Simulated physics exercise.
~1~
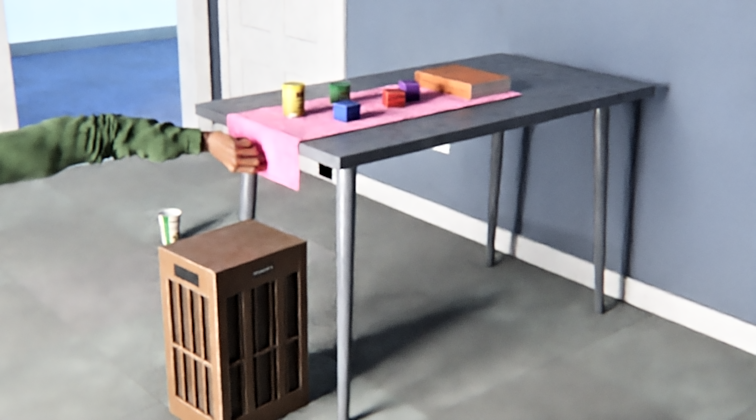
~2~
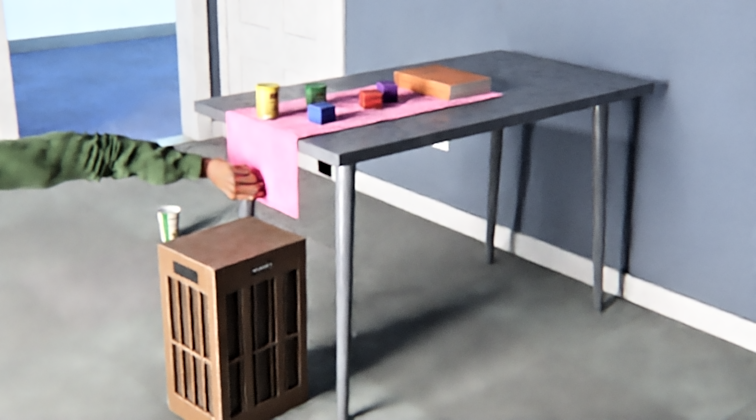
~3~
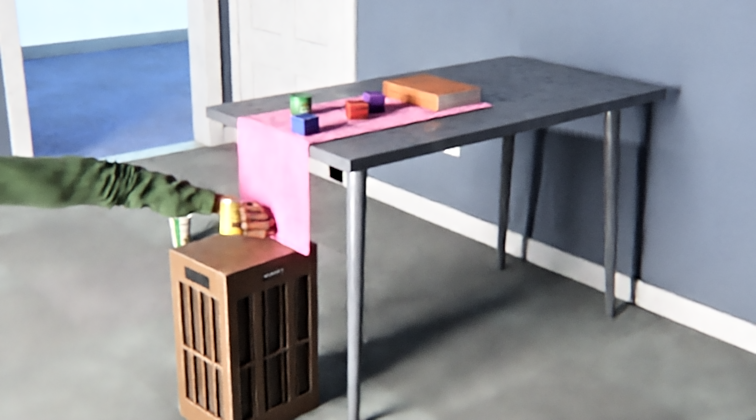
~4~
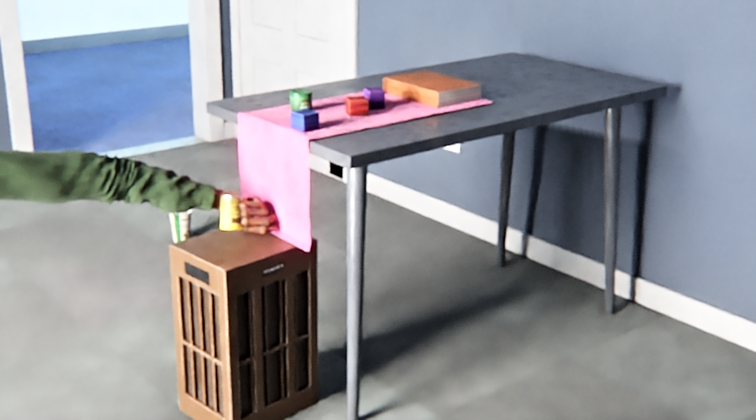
At a grey desk against a wall, a green-sleeved arm pulls a pink cloth down over the near end, drawing the objects on it leftward; the yellow can goes over the edge and ends up by the hand on the brown crate, while the others stay on the desk.
